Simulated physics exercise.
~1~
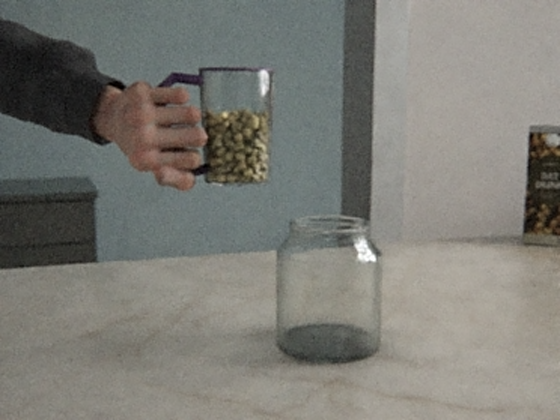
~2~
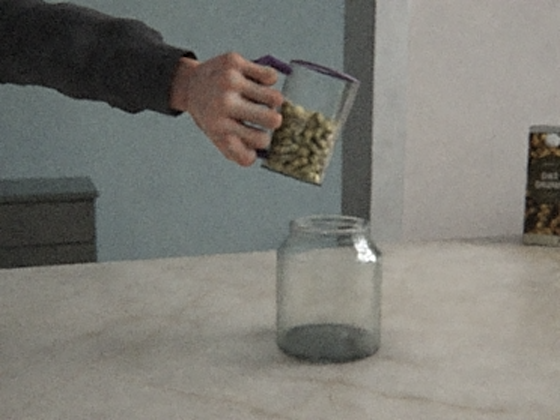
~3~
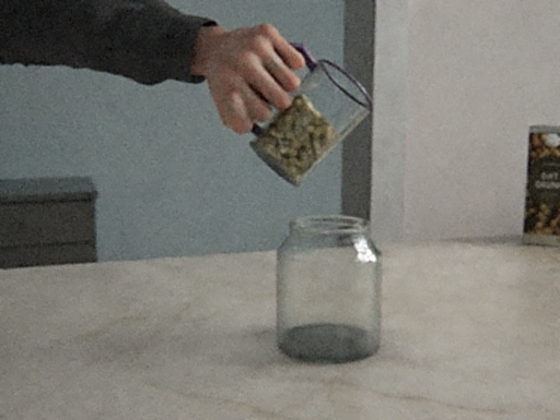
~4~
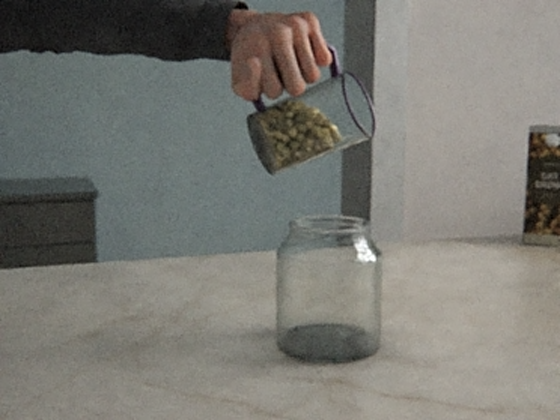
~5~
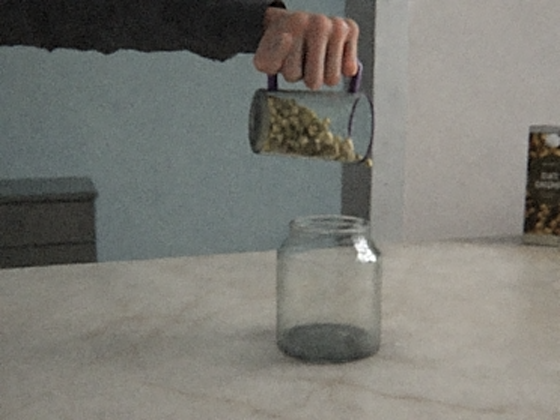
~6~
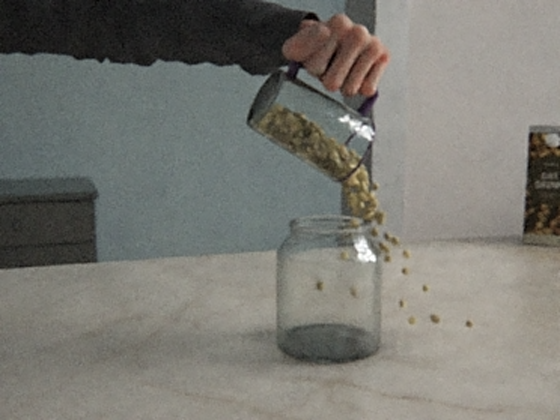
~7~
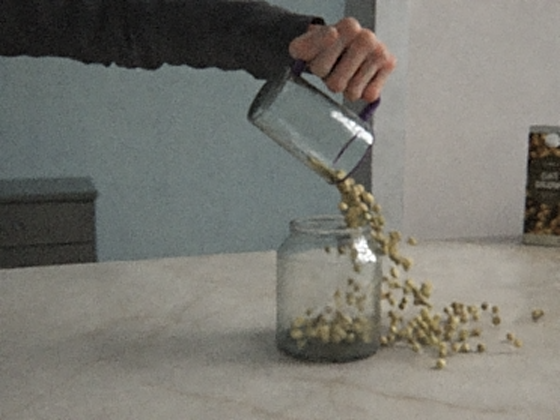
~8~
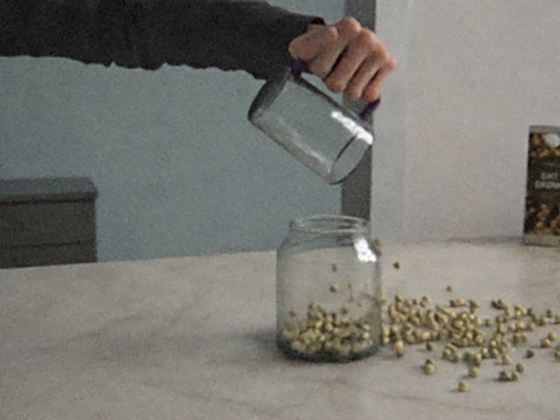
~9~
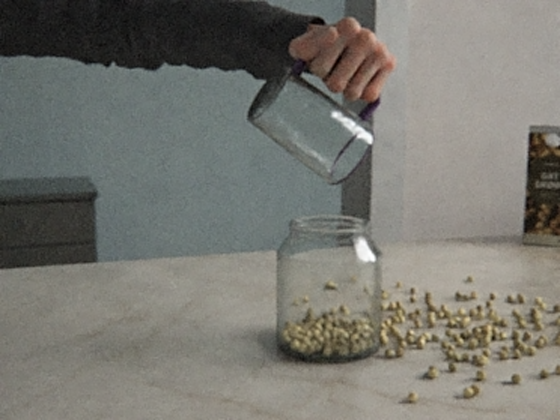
At first, a hand on the left holds a clear measuring cup partly filled with soya beans upright above a pale countertop, where an empty glass jar stands. The hand carries the cup right and tips it, until it lies on its side above the jar with the beans gathering toward its rim. It turns further, and the beans rush out, some dropping into the jar and many missing its right side. They bounce and scatter rightward over the counter. Finally, the tilted cup is empty, the jar holds a shallow layer, and most beans lie spilt outside.
